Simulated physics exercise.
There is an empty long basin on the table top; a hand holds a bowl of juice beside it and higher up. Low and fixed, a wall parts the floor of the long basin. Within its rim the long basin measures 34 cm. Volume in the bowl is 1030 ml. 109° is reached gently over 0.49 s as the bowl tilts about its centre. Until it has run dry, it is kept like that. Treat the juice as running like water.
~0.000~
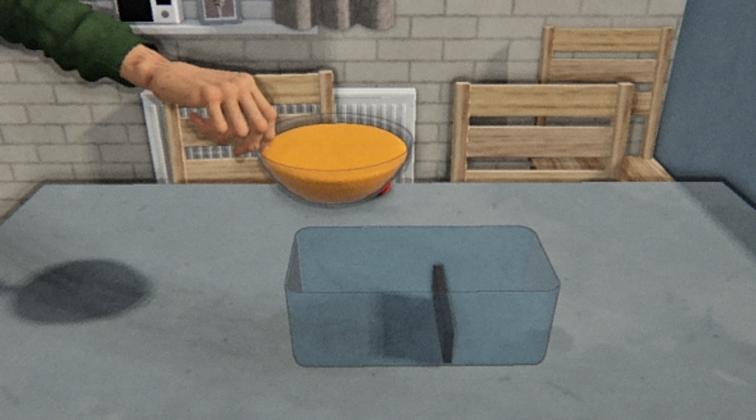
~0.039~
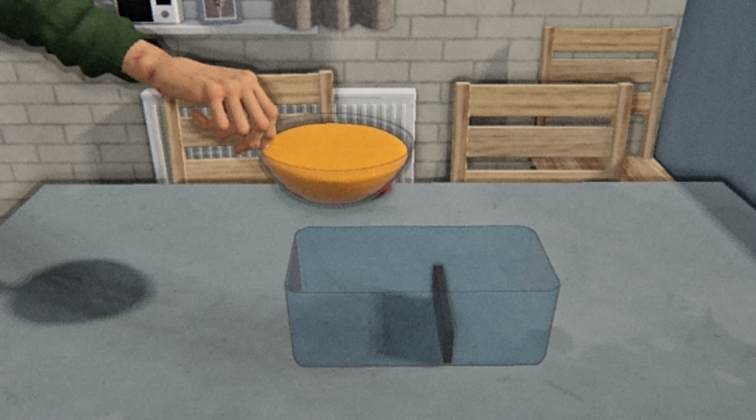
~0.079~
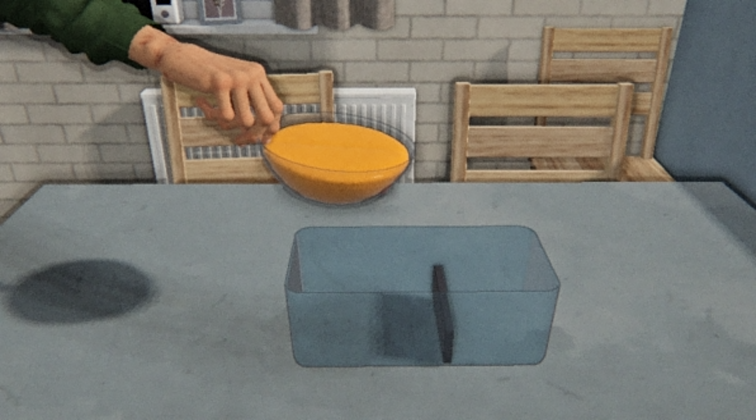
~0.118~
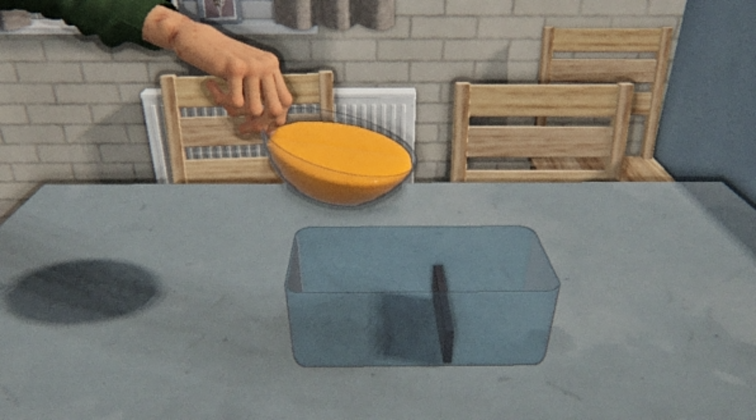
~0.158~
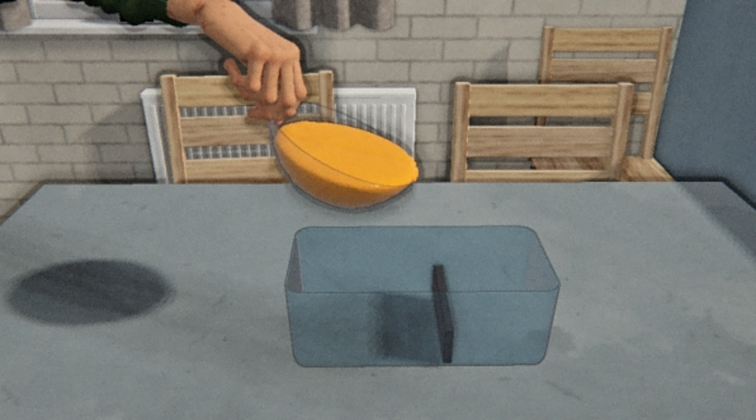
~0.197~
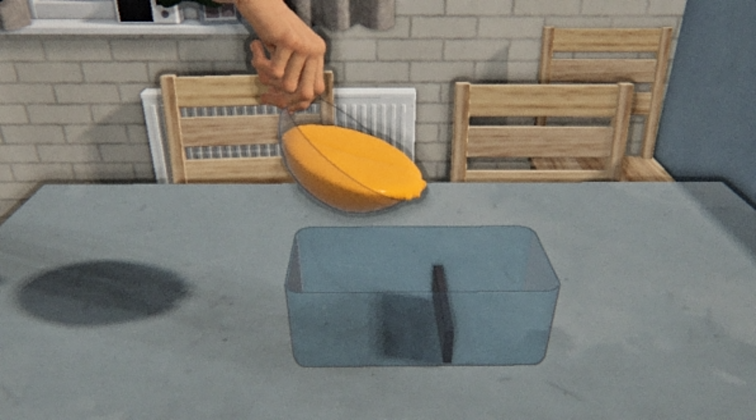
To begin with, a hand holds a clear bowl of orange juice almost level, above a table with an empty long basin parted by a dark low wall. The hand then rises and moves right, tilting the bowl steadily rightward, and the juice shifts until a little edges over the right rim.
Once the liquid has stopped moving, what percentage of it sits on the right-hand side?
About 28 per cent.
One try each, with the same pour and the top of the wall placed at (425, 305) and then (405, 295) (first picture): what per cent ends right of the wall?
In turn about 50 and 70 per cent.
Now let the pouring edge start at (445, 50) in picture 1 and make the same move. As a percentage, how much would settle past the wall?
It would then come to around 65 percent.
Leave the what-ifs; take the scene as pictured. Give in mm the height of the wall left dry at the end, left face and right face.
Looks like roughly 34 mm on the left and roughly 42 mm on the right.
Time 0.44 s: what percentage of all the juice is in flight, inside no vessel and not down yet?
It comes to about 14 percent.
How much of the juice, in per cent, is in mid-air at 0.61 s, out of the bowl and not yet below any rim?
Around 16 per cent of the liquid is in flight.
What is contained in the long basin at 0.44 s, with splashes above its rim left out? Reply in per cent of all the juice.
86 %, roughly.
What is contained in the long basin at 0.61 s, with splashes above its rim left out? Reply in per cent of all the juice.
I'd say roughly 82 in a hundred of it.
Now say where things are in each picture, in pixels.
In the first picture, it leans 0°; its right rim is at (413, 140); the juice meets the walls at (261, 146) and (408, 146); the long basin's rim runs from (291, 259) to (546, 257); the wall's top is at (443, 296).
In the second picture, it leans 2°; its right rim is at (413, 142); the juice meets the walls at (261, 145) and (408, 147).
In the third picture, it leans 7°; its right rim is at (415, 149); the juice meets the walls at (263, 140) and (409, 151).
In the fourth picture, it leans 15°; its right rim is at (416, 160); the juice meets the walls at (268, 136) and (412, 156).
In the fifth picture, it leans 26°; its right rim is at (415, 174); the juice meets the walls at (275, 133) and (408, 162); 2 per cent is over the edge.
In the sixth picture, it leans 38°; its right rim is at (411, 189); the juice meets the walls at (283, 135) and (385, 162); 9 per cent is over the edge.
Then, 0.44 s in, the tilt is 106° and 1 per cent is still to pour, 59 is left of the wall and 27 right of it.
Then, 0.61 s in, the tilt is 109° and 0 per cent is still to pour, 57 is left of the wall and 25 right of it.
Then, 0.79 s in, the tilt is 109° and 0 per cent is still to pour, 59 is left of the wall and 27 right of it.
Then, 0.99 s in, the tilt is 109° and 0 per cent is still to pour, 62 is left of the wall and 27 right of it.
Finally, 62 per cent lies left of the wall, 28 right of it and 10 outside.
